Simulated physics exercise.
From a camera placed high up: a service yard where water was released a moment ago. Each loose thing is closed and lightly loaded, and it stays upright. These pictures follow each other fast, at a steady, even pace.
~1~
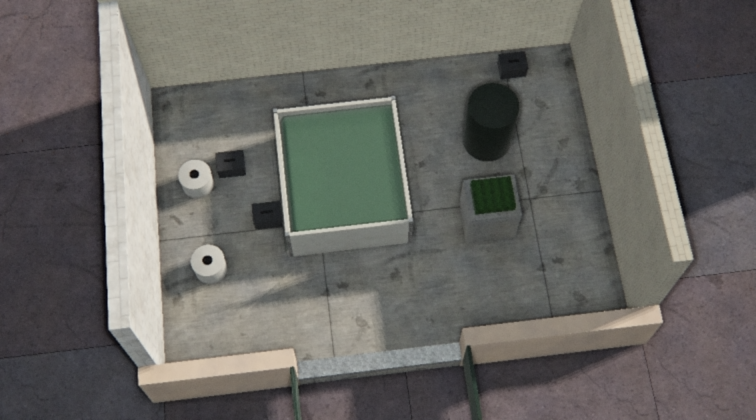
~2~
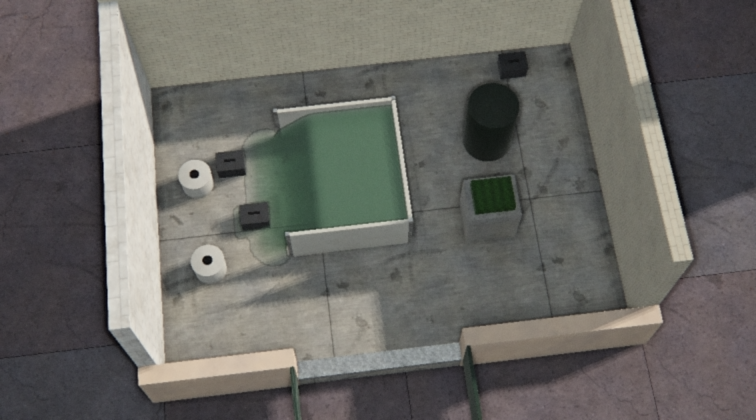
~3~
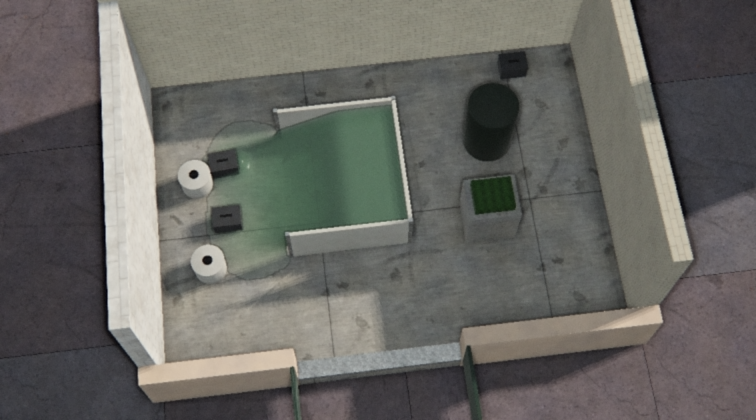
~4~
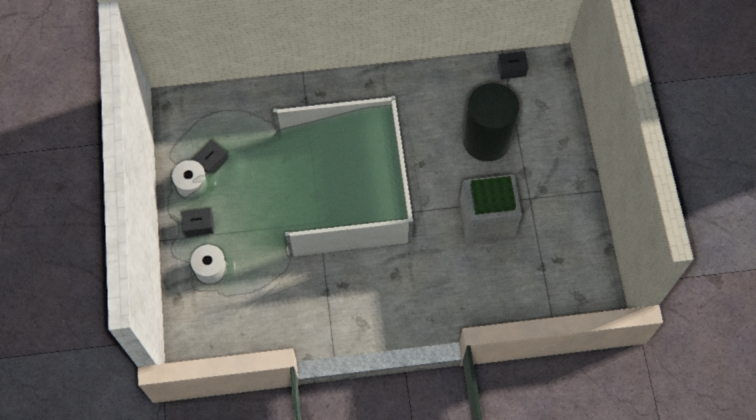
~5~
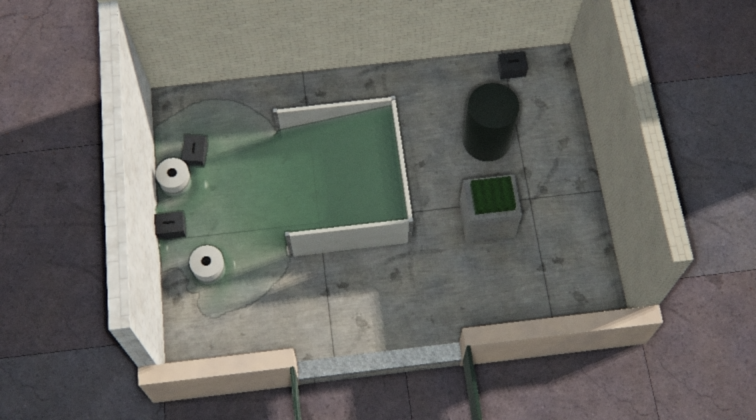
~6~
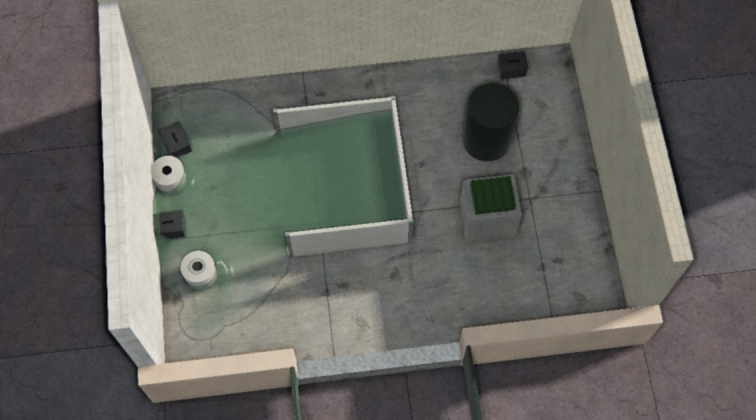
In a walled yard, green water poured out through the open left side of a square tank and spread across the floor, pushing two dark boxes leftward, then shifting the white rolls slightly.
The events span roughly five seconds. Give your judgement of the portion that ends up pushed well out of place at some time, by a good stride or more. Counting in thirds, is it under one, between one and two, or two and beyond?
It is a large majority of two thirds or higher.
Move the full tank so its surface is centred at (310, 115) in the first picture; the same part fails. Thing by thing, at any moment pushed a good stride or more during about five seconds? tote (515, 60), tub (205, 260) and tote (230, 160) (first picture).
Item one not displaced far, item two travelled far enough, item three travelled far enough.
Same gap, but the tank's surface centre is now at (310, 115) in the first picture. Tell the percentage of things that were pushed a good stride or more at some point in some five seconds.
Some 60 per cent.
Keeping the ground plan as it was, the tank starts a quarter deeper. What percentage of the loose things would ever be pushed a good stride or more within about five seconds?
I'd say somewhere about 100 percent.
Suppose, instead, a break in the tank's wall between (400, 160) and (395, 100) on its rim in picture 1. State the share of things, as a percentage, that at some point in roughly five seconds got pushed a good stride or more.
About 20 per cent.
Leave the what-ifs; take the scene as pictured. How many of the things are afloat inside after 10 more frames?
The count comes to 4.
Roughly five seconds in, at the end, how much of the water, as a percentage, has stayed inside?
Roughly 96 percent.
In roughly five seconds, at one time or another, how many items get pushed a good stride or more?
I make it 5.
A moment on, 3 of 5 are well off their spots; 3 afloat.
Next, 4 of 5 are well off their spots; 4 afloat.
Later, 4 of 5 are well off their spots; 0 afloat.
In the end, 5 of 5 are well off their spots, and 5 have been at some point; 3 afloat.
